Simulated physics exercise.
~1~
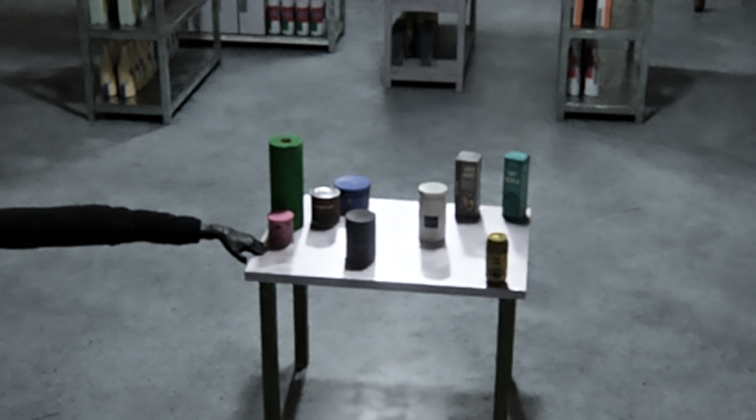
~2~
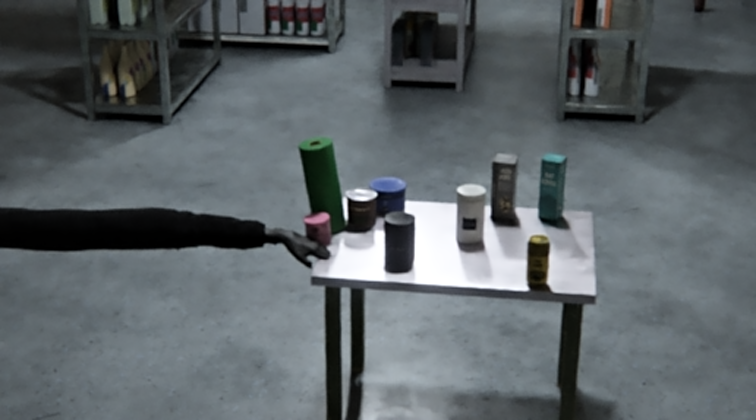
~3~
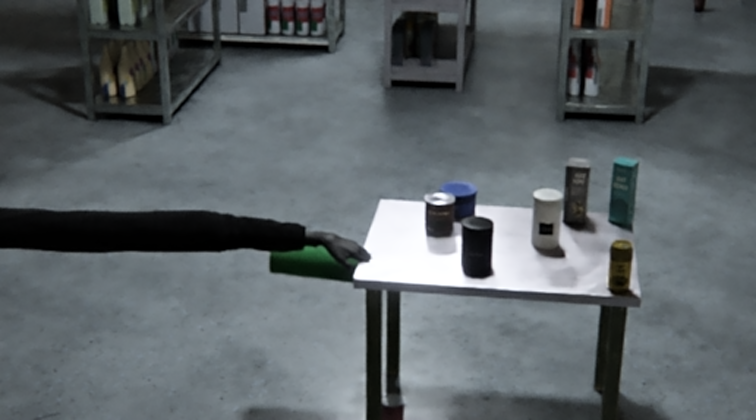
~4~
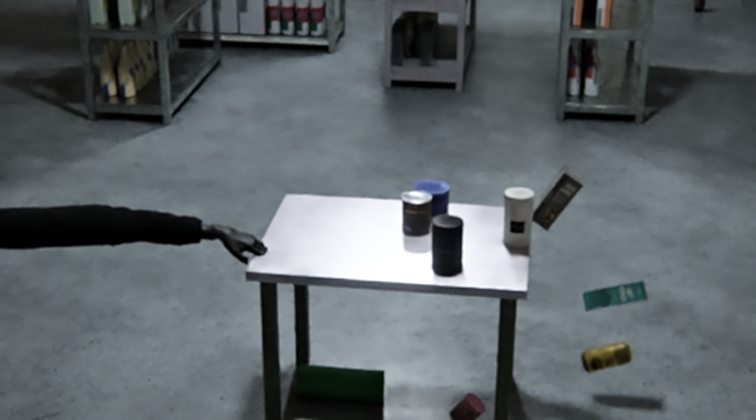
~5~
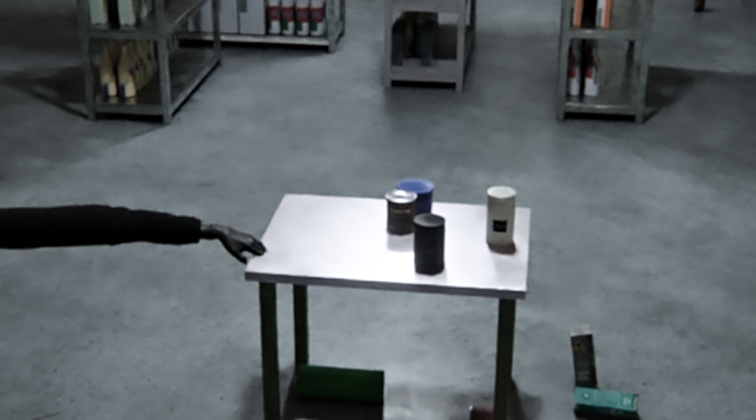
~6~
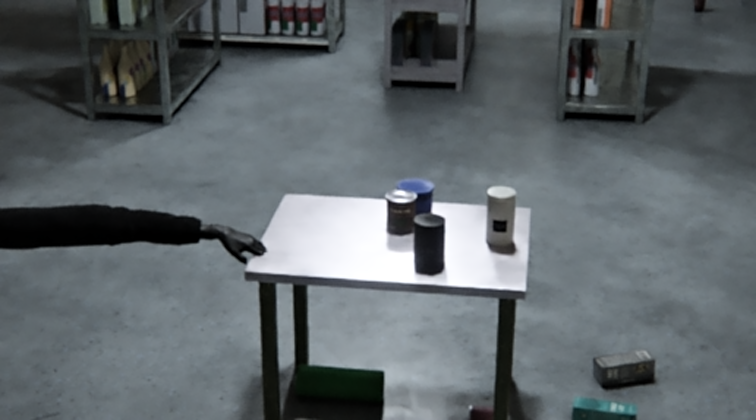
A black-sleeved arm shoved a white table to the right, toppling the green roll and pink tin off, then jerked it back left, sending the yellow can and two cartons tumbling over the right edge, leaving four containers standing on top.
